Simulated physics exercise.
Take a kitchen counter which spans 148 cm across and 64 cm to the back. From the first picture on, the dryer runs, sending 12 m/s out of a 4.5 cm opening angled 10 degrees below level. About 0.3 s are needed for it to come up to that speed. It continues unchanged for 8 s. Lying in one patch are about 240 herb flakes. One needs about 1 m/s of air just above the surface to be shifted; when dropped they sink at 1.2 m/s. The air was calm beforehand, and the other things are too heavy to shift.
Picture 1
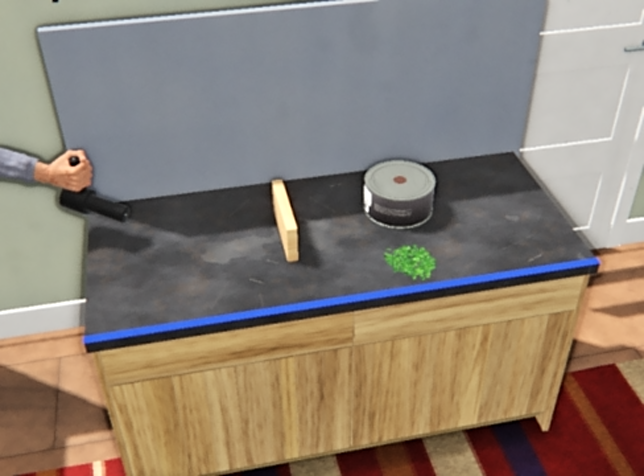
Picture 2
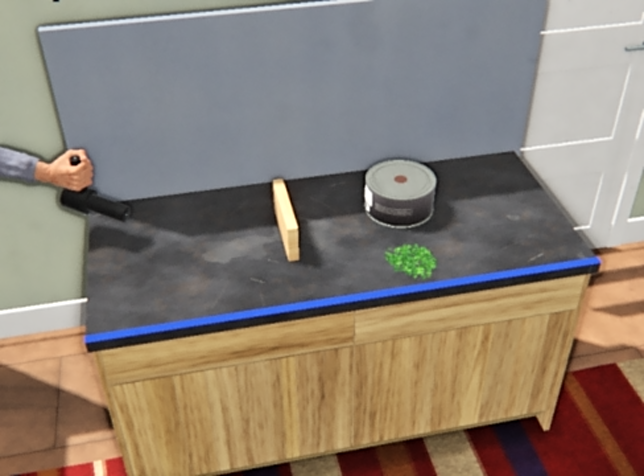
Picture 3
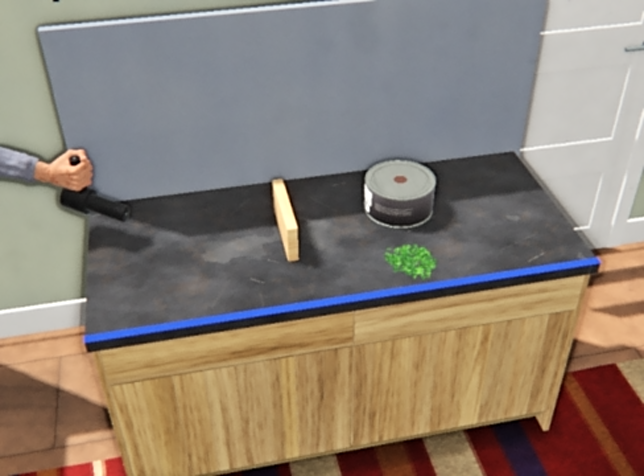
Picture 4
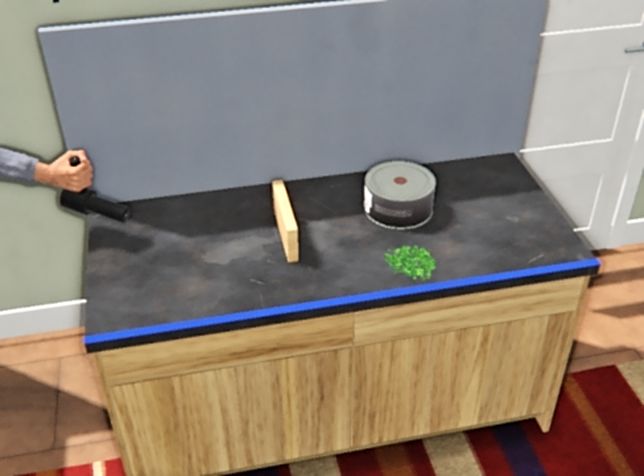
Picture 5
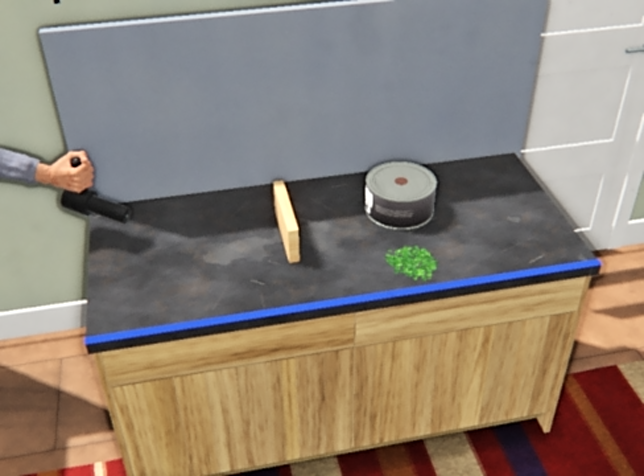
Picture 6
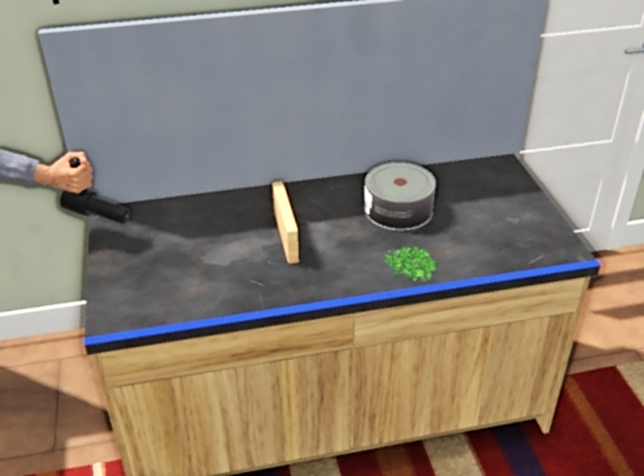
Hand holding a black dryer at the left of a dark counter, with board, tin and green herb flakes staying still.
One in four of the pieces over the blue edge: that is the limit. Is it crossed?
Within one in four.
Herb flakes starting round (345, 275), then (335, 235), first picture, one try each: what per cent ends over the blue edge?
About 80 and 0 in a hundred, in that order.
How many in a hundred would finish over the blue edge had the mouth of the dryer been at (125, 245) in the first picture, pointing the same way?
I'd put it at around 30 per cent.
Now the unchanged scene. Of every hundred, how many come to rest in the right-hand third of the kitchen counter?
Roughly 10 in a hundred.
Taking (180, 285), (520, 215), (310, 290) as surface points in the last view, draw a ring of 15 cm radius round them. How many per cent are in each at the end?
I would say some 0 %, 0 % and 0 % respectively.
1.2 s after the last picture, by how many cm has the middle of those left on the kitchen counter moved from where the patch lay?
I'd guess near 0 cm.
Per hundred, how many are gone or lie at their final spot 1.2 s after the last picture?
100 per cent.
Then, 1.2 s after the last picture the count stands so, 0 % are over the blue edge; the middle of those still in play is near (412, 263).
Then, 2.2 s after the last picture the count stands so, 0 % are over the blue edge; the middle of those still in play is near (412, 263).
Then, 4.1 s after the last picture the count stands so, 0 % are over the blue edge; the middle of those still in play is near (412, 263).
Then, 7.7 s after the last picture, at the end, 0 % are over the blue edge; the middle of those still in play is near (412, 263).
